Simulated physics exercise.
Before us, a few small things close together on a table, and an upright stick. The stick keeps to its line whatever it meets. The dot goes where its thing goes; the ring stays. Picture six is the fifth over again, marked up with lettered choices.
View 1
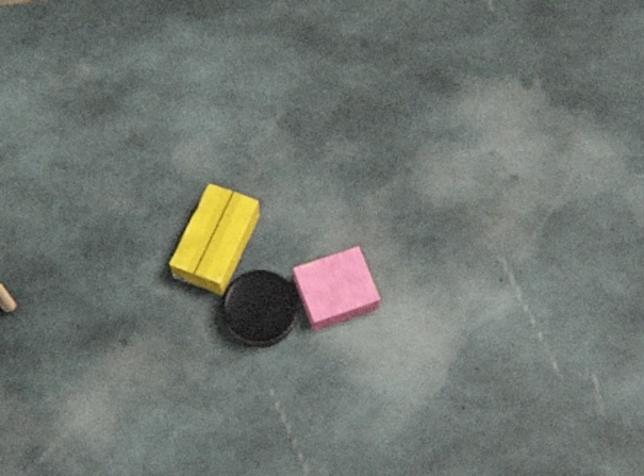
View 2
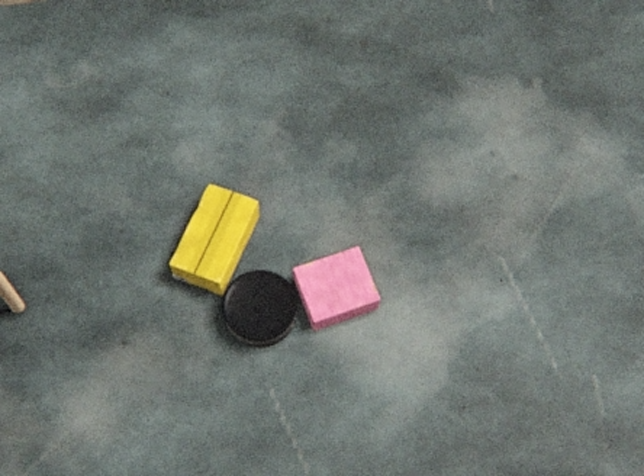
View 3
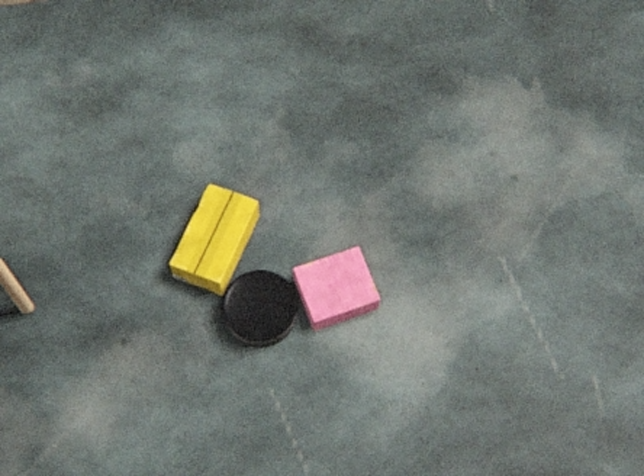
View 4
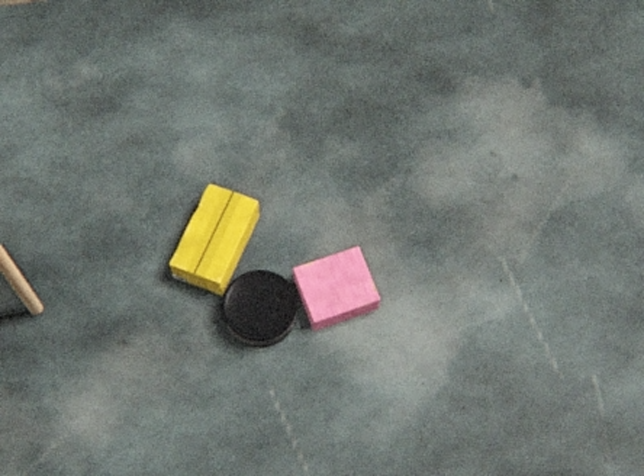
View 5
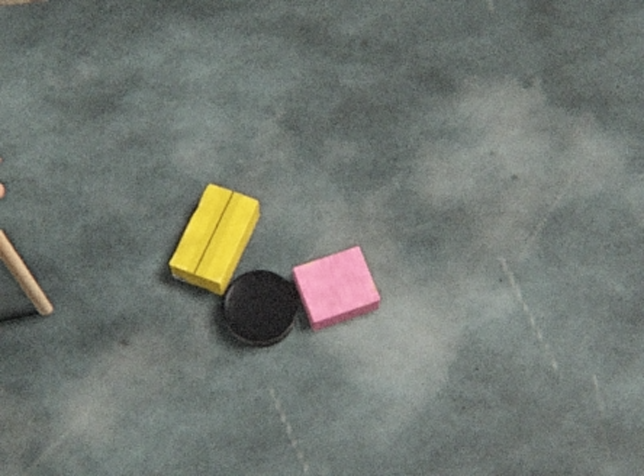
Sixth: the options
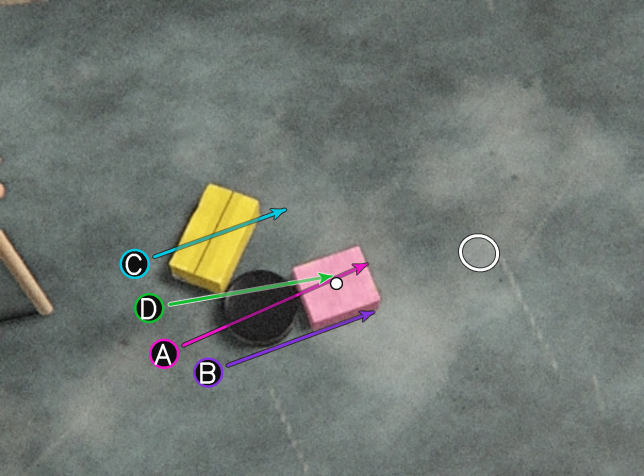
A mottled grey-green tabletop with faint pale scratches is seen from above. Near the middle, a yellow box sits at upper left of a round black object, with a pink block close on its right, all staying still. From the left edge, a slanted, light wooden stick slides a short way rightward into view, a dark patch and then another wooden tip showing beside it, while the camera stays still.
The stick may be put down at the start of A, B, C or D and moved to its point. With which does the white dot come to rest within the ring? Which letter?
A.
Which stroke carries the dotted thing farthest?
A.
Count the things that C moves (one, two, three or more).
It moves one.
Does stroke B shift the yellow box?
No.
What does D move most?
The pink block.
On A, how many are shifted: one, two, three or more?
It moves two.
On the marked copy, A from (183, 345) to (367, 264); B from (228, 365) to (373, 312); C from (155, 257) to (285, 210); D from (170, 304) to (332, 276); the ring at (479, 252); the white dot at (336, 283).
Following A. Soon after the start, foot of the stick (250, 317); pink block (360, 282); black jar (290, 296).
Later, foot of the stick (316, 287); pink block (427, 266); black jar (356, 269).
In the end, foot of the stick (367, 265); pink block (480, 260); black jar (408, 252); the dot on the pink block is in the ring.
As for the rest, B leaves the dotted thing at (358, 263); C leaves the dotted thing at (336, 289); D leaves the dotted thing at (378, 295).
